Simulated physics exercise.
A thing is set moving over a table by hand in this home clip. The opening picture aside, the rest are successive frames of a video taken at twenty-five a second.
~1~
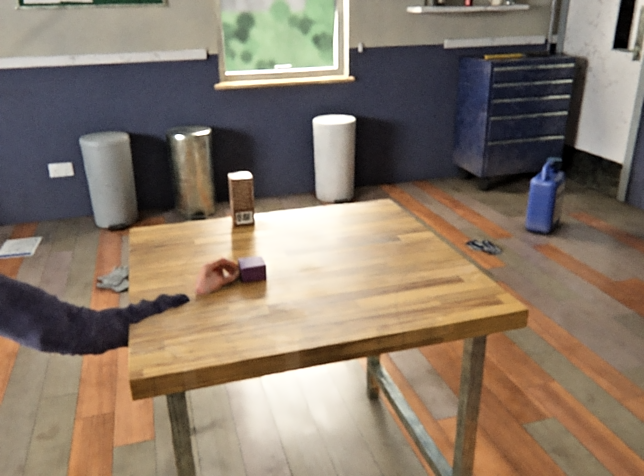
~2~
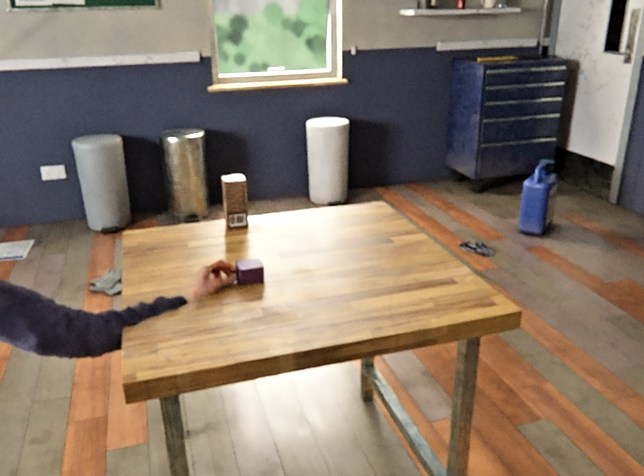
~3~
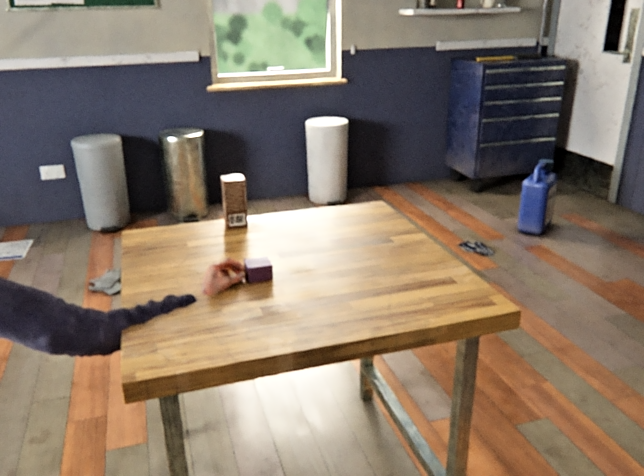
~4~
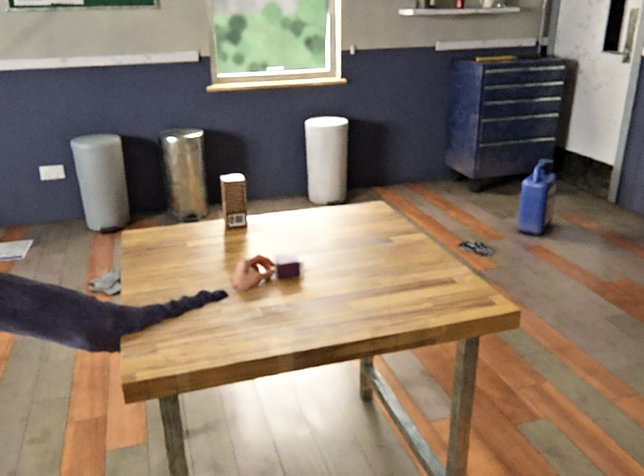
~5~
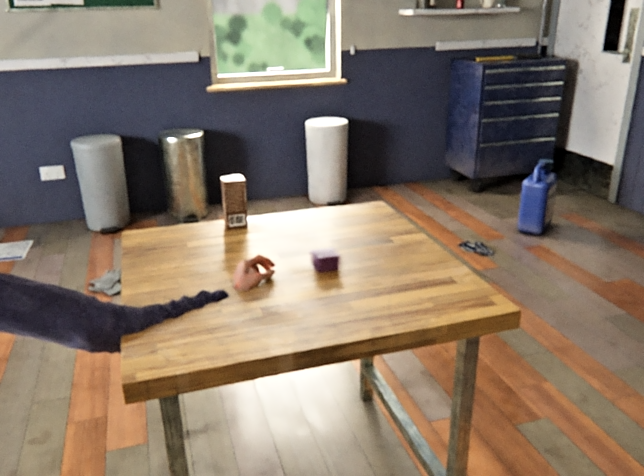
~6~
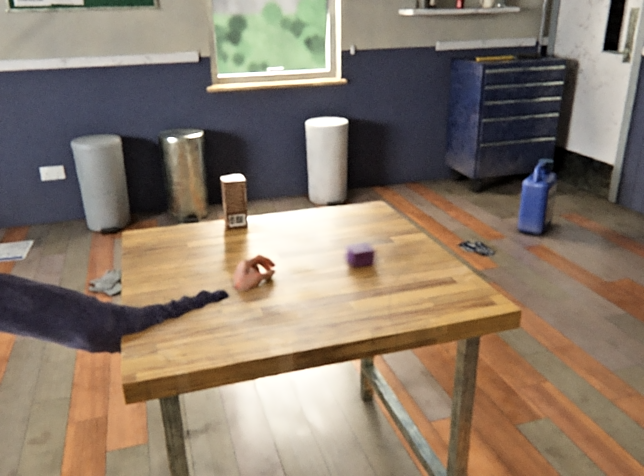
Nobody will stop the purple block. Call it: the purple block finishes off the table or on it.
Off the table.
Then, 0.20 s after the last picture, purple block now off the table.
Then, 0.40 s after the last picture, things are still on the move.
Then, 0.60 s after the last picture, as before.
By the end, off the table, purple block.
